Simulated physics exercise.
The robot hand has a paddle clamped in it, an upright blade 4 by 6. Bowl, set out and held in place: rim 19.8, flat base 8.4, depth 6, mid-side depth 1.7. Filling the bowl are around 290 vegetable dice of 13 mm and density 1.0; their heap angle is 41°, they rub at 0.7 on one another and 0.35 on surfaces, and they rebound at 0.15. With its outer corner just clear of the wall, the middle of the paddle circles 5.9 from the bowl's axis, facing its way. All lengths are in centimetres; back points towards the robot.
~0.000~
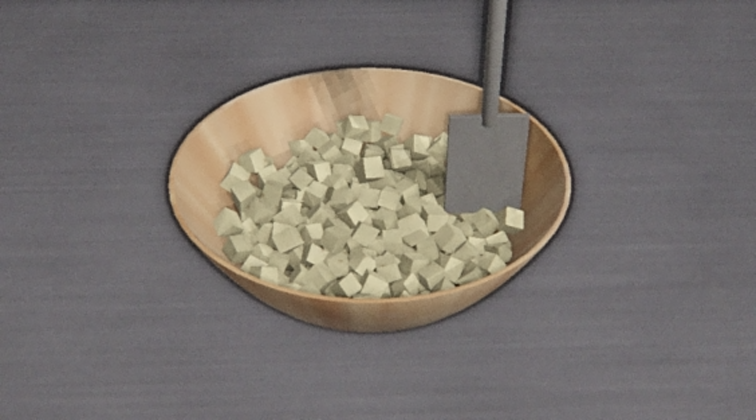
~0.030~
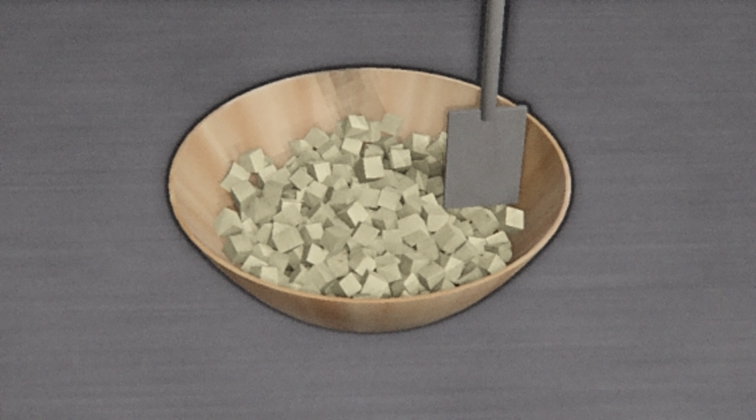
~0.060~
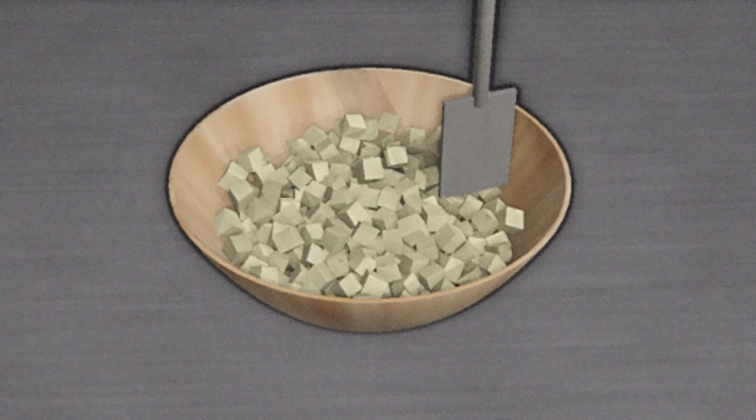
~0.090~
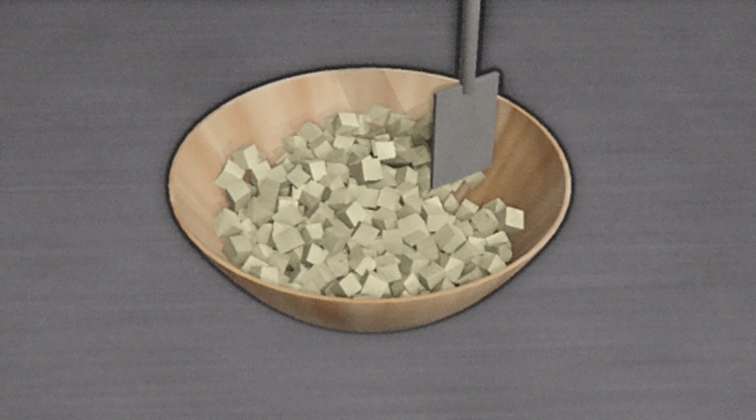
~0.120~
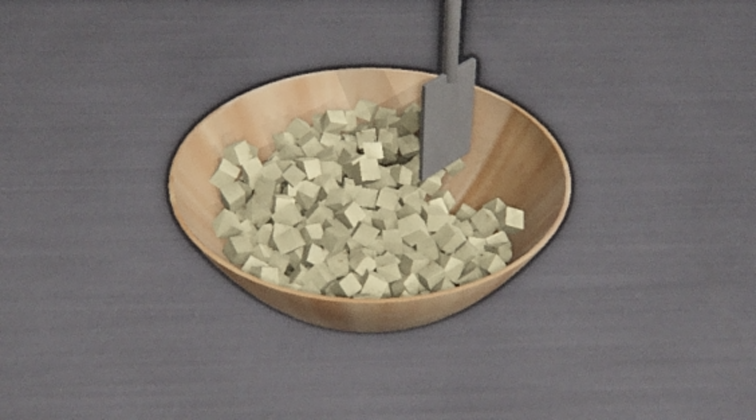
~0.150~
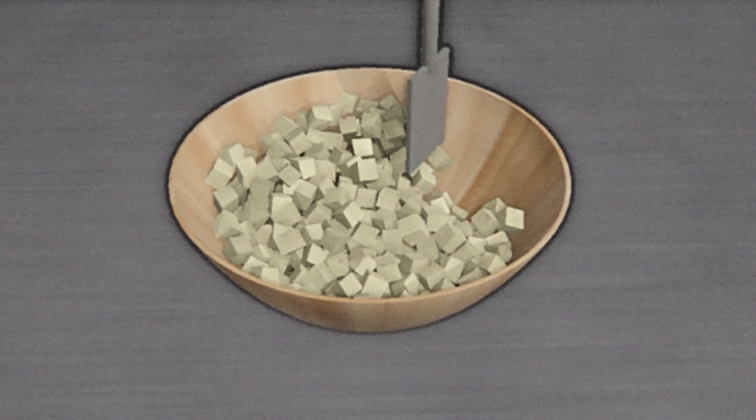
A grey paddle with an upright handle moves leftward and away along the inside of a light wooden bowl, turning gradually until its broad face looks narrow. The bowl, seen from above at an angle by a still camera, sits on a plain grey surface and holds many pale yellow-green cubes. As the paddle travels, cubes near the back shift left, baring more wood at the right.
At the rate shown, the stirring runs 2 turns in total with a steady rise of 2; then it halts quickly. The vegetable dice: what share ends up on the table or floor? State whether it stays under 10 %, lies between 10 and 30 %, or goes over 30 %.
It lies between 10 and 30 %.
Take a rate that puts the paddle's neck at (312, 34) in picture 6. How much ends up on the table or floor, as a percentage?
About 40 %.
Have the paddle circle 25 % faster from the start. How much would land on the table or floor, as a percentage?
That would be some 20 percent.
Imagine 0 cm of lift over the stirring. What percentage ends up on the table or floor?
My guess is close to 40 per cent.
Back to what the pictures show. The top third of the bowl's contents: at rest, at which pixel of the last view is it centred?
Centre, approx.: (380, 244).
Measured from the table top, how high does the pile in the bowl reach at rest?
The top sits some 6.0 cm up.
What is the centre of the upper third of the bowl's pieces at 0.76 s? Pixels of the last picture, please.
That third sits centred at about (482, 215).
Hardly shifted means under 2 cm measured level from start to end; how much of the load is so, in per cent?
I'd put it at about 10 in a hundred.
By 0.76 s, 318° round, highest piece 8 above the table; 247 in the bowl, 34 on the table or floor, 5 in flight or on the tool.
By 1.36 s, 220° round, highest piece 7 above the table; 233 in the bowl, 53 on the table or floor.
By 1.87 s, 0° round, highest piece 6 above the table; 233 in the bowl, 53 on the table or floor.
By 2.57 s, 0° round, highest piece 6 above the table; 233 in the bowl, 53 on the table or floor.
Final count, 233 in the bowl, 53 on the table or floor. That is 19 % on the table or floor.
